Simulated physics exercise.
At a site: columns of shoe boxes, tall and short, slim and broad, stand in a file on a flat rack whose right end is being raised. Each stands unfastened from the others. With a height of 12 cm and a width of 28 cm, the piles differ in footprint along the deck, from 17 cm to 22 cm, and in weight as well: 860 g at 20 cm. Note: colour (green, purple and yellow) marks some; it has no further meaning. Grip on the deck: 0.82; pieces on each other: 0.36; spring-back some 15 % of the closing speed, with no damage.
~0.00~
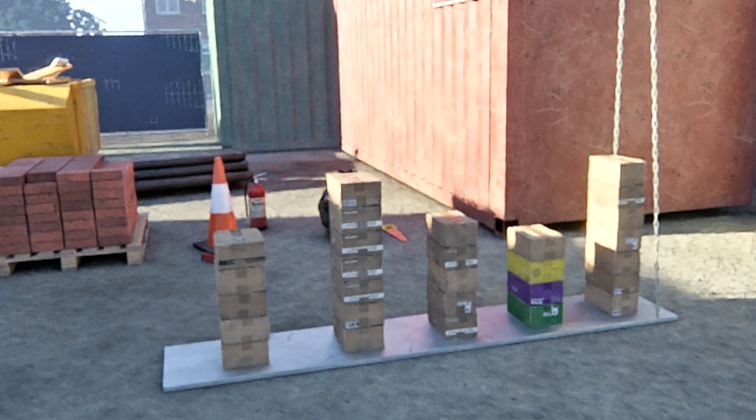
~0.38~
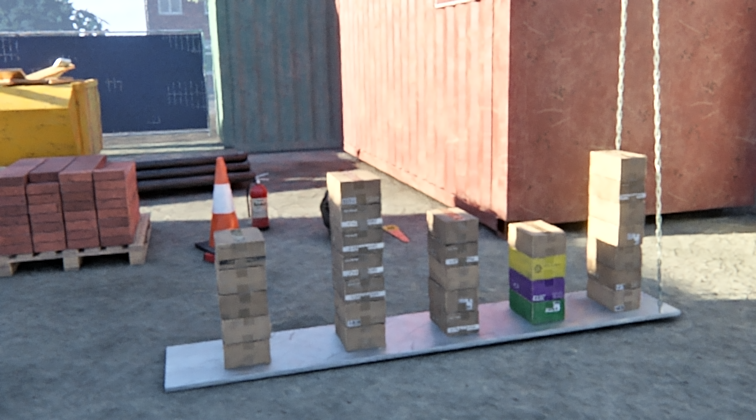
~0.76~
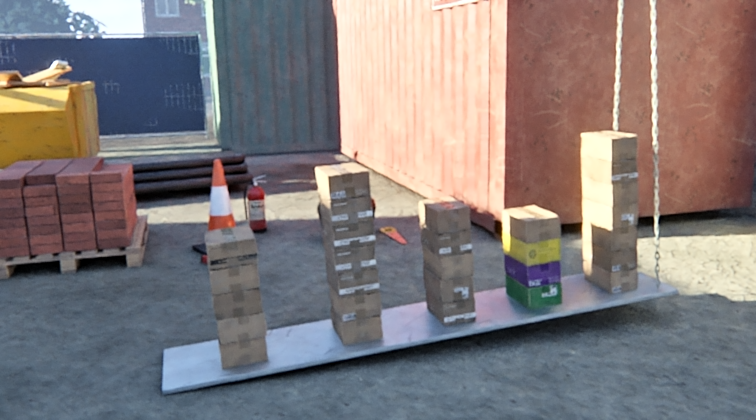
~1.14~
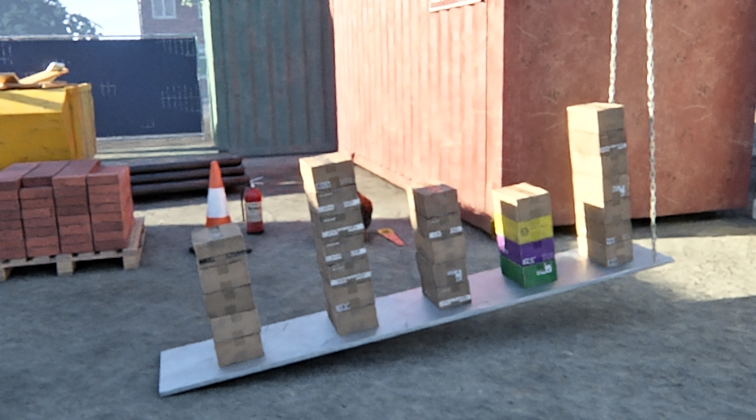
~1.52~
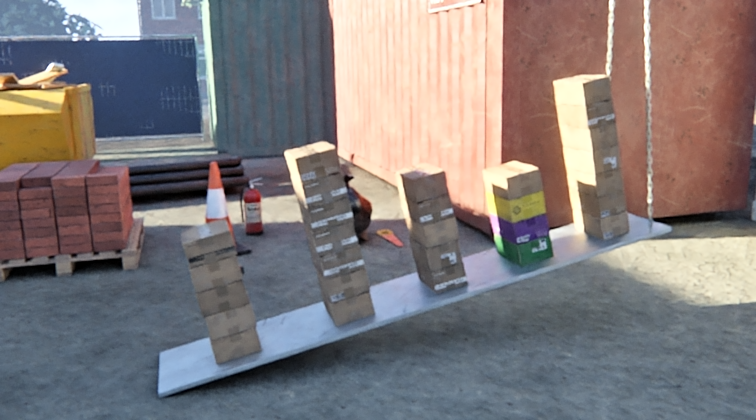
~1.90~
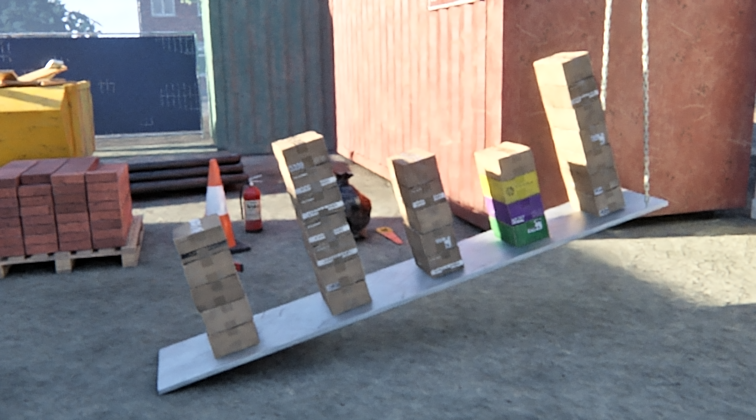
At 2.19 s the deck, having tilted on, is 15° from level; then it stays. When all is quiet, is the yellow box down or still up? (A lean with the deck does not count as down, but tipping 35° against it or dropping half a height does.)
That one yellow box? It goes down.
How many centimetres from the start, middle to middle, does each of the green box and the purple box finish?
Green 50, purple 50.
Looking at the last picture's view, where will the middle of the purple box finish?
In the final picture its centre lies roughly at (469, 232).
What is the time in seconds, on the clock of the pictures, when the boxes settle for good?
Close to 5.0 seconds.
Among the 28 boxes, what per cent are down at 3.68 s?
At that instant, 95 percent.
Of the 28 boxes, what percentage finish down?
Roughly 95 percent.
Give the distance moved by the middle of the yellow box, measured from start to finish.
Distance start to end: Approx. 52 cm.
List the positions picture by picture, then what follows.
In the first frame (each place is the centre of the face we see best; leans and shifts are taken against what carries them), middle of the deck's edge (446, 350) slope 0°; yellow box (548, 272); purple box (547, 294); green box (547, 315); all as stacked.
Middle of the deck's edge (448, 348) slope 1°; yellow box (549, 268), in the second frame.
Middle of the deck's edge (446, 337) slope 4°; yellow box (544, 252), in the third frame.
Middle of the deck's edge (441, 321) slope 7°; yellow box (536, 230), in the fourth frame.
Middle of the deck's edge (438, 305) slope 11°; yellow box (528, 207), in the fifth frame.
Middle of the deck's edge (434, 290) slope 14°; yellow box (521, 188); purple box (526, 210); green box (532, 232); steepest lean 4°, the box at (583, 92); 8 have shifted, in the sixth frame.
By 2.28 s, slope 15°; 1 of the 28 boxes down; yellow box unmoved.
By 2.66 s, slope 15°; 9 of the 28 boxes down; yellow box tilted 29°, 54 mm lower; purple box tilted 29°.
By 3.02 s, slope 15°; 25 of the 28 boxes down; yellow box on its side; purple box on its side.
By 3.68 s, slope 15°; 26 of the 28 boxes down; yellow box on its side; purple box on its side.
When it is over (5.2 s), slope 15°; 26 of the 28 boxes down; yellow box on its side; purple box on its side; green box unmoved. In pixels of the last frame, middles, yellow box near (448, 240), purple box near (469, 232).
